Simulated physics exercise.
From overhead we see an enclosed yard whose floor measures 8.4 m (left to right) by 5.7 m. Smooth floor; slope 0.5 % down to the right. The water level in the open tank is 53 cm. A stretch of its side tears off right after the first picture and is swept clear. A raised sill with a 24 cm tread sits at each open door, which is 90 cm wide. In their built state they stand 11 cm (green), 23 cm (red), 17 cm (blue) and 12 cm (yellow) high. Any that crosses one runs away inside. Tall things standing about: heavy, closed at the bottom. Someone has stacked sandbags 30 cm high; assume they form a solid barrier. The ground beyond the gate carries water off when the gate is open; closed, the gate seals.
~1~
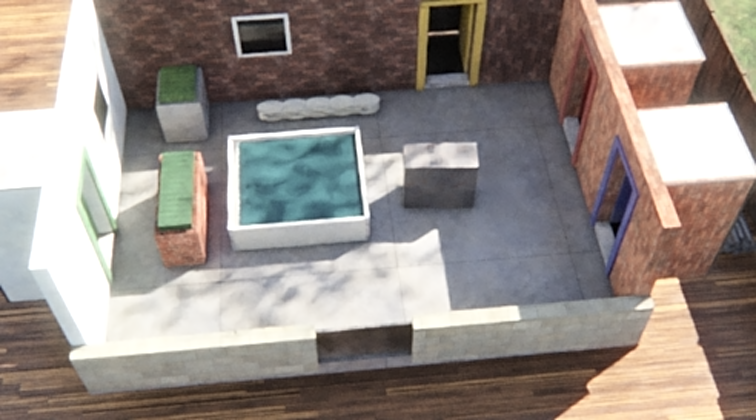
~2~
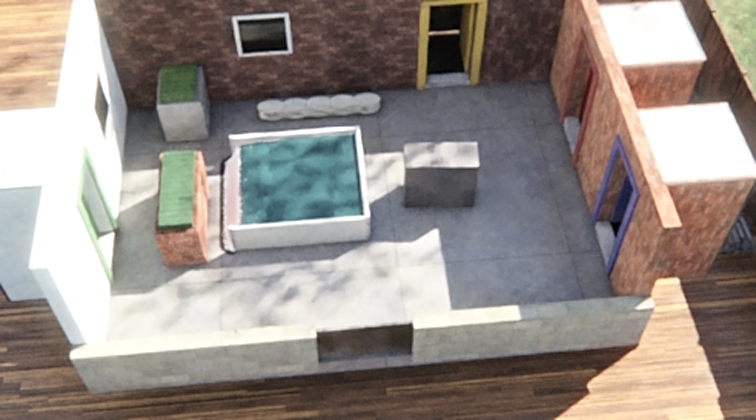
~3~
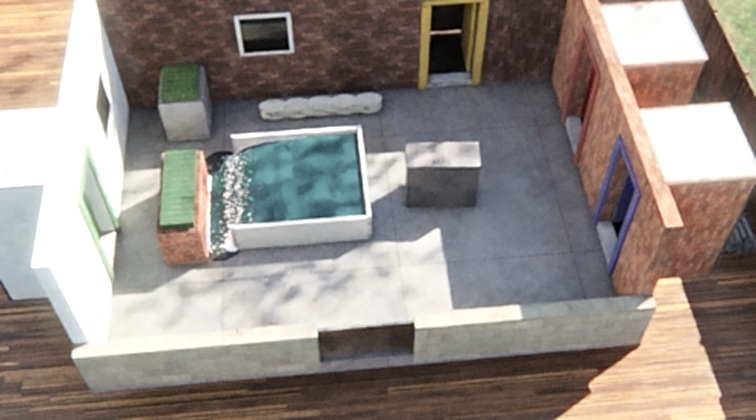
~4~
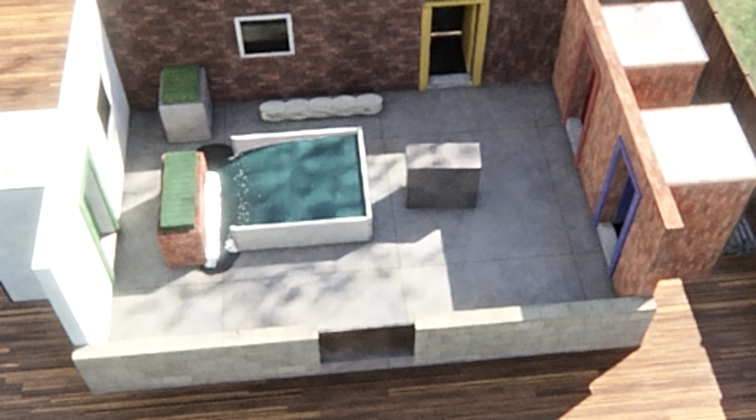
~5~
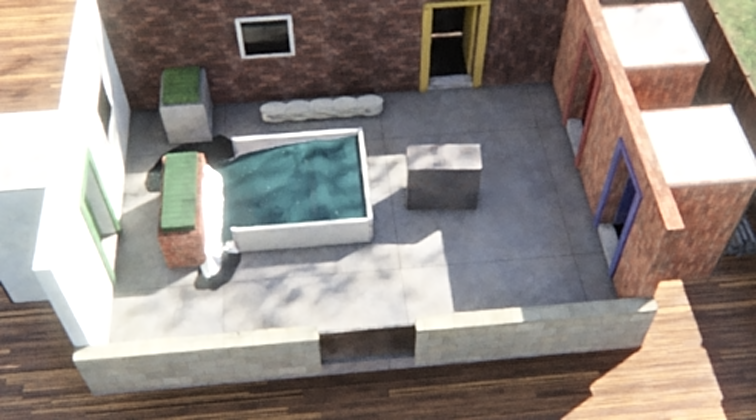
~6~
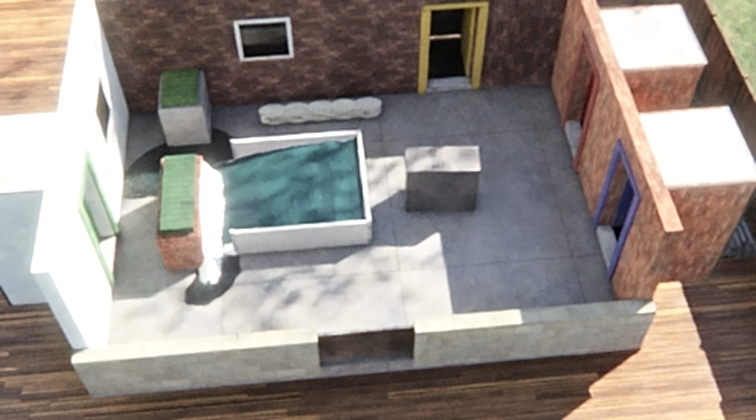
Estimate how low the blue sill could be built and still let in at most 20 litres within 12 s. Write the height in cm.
I would say 6.5 cm or so.
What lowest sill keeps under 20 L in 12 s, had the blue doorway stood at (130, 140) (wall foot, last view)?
Roughly 19 cm, give or take.
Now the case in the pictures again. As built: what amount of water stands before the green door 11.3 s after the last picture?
It works out to about 7.5 centimetres deep.
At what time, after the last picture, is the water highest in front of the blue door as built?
Peak: Close to 8.5 s.
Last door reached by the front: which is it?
Red.
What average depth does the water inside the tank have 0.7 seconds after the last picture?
The mean depth is about 34 cm.
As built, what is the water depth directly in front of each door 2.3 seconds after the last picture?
Depths in cm: Green 4, red 0, blue 0, yellow 0.
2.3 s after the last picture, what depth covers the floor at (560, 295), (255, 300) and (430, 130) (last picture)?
In that order: 0, 3 and 0 cm.
Then, 0.7 s after the last picture water covers 20 % of the floor, deepest (40 cm) near (231, 234); it has not reached the blue door.
Then, 2.3 s after the last picture water covers 35 % of the floor, deepest (29 cm) near (135, 164); it has not reached the blue door.
Then, 11.3 s after the last picture water covers 95 % of the floor, deepest (10 cm) near (502, 90); 9 cm at the blue door, 0 litres in over its 17 cm sill.
At the blue door as built, the water peaked near 12 cm, 8.5 s after the last picture.
With a sill of 6 cm, 25 litres would have come in within the 12 s; with 7 cm, 16 litres. So under 20 litres takes about 6.5 cm.
